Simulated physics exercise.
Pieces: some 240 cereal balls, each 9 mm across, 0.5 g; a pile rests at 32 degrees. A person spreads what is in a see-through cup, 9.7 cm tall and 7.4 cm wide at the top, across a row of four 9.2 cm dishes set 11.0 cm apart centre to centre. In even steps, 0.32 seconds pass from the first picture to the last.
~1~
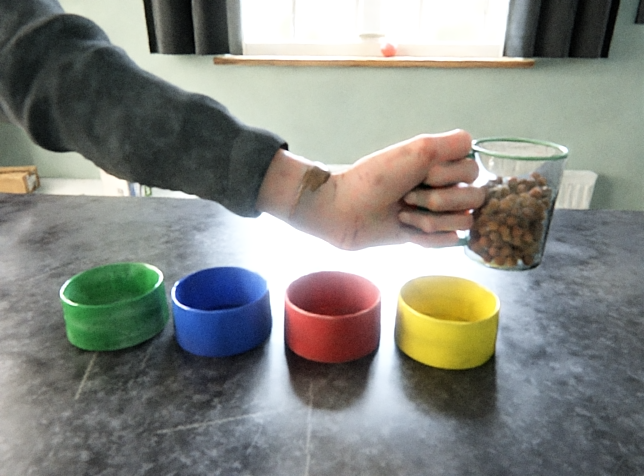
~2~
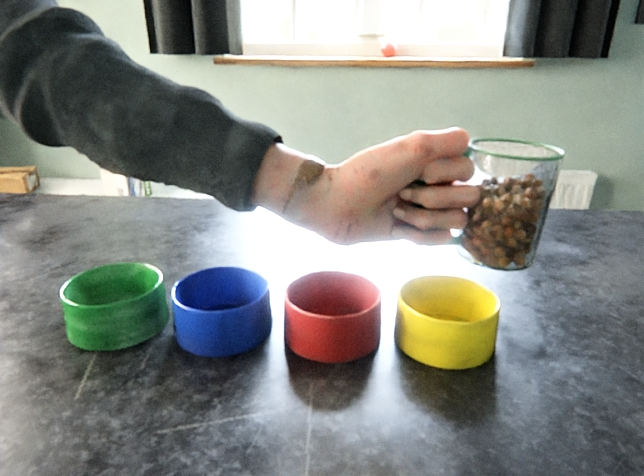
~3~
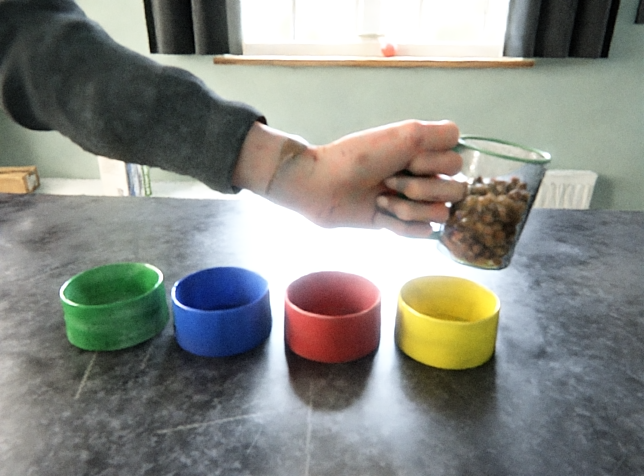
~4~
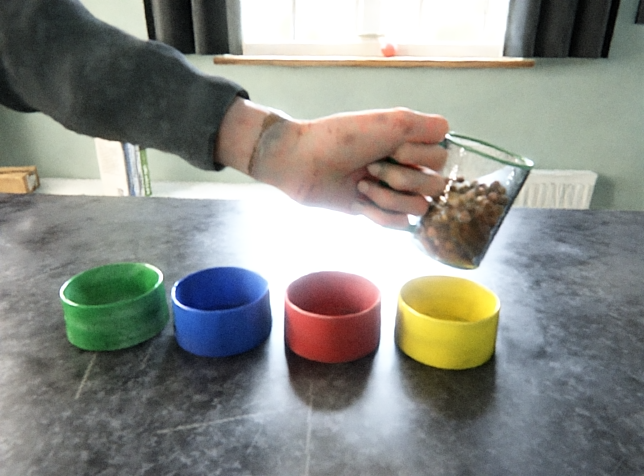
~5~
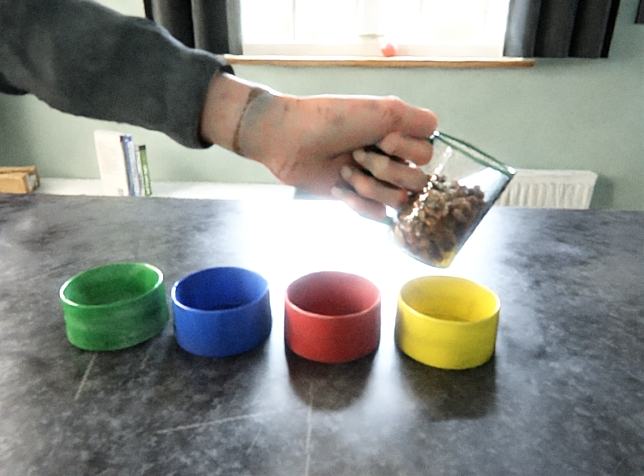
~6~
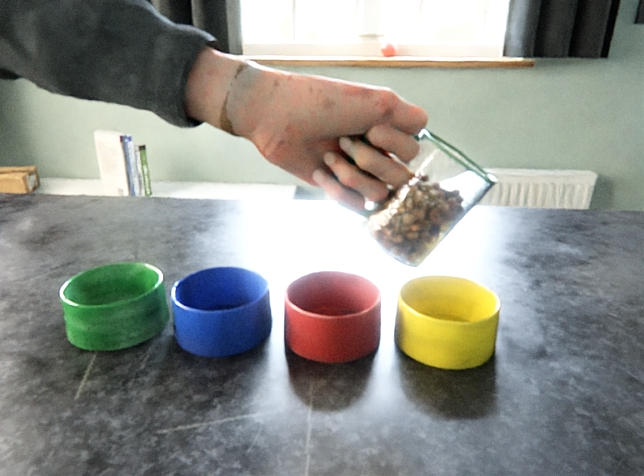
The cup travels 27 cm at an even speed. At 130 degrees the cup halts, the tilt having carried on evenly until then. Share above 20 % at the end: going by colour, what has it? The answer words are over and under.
Red: Under. Blue: Over. Green: Under. Yellow: Under. Counter: Over.
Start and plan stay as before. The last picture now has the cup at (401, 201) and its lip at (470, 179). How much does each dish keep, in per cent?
Kept per dish: Red = 10, blue = 50, green = 0, yellow = 0.
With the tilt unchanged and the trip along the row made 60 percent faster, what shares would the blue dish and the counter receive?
Then: Blue 40; counter 40.
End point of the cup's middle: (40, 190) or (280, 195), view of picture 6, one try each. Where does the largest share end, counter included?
I'd expect blue to win the first try and red the second.
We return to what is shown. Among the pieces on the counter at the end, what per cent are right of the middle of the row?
Estimated share comes to about 70 per cent.
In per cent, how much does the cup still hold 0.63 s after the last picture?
Roughly 95 percent.
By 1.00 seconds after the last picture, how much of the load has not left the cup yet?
About 5 percent of the load.
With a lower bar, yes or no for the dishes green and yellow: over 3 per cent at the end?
Well, green gets a cross and yellow gets a cross.
Then, 0.38 s after the last picture, tilt 79 degrees; cup holds 100 %.
Then, 0.63 s after the last picture, tilt 111 degrees; cup holds 95 %, red 5 %.
Then, 1.00 s after the last picture, tilt 130 degrees; cup holds 5 %, red 10 %, blue 55 %.
In the end, red 10 %, blue 50 %, green 0 %, yellow 0 %, counter 40 %.
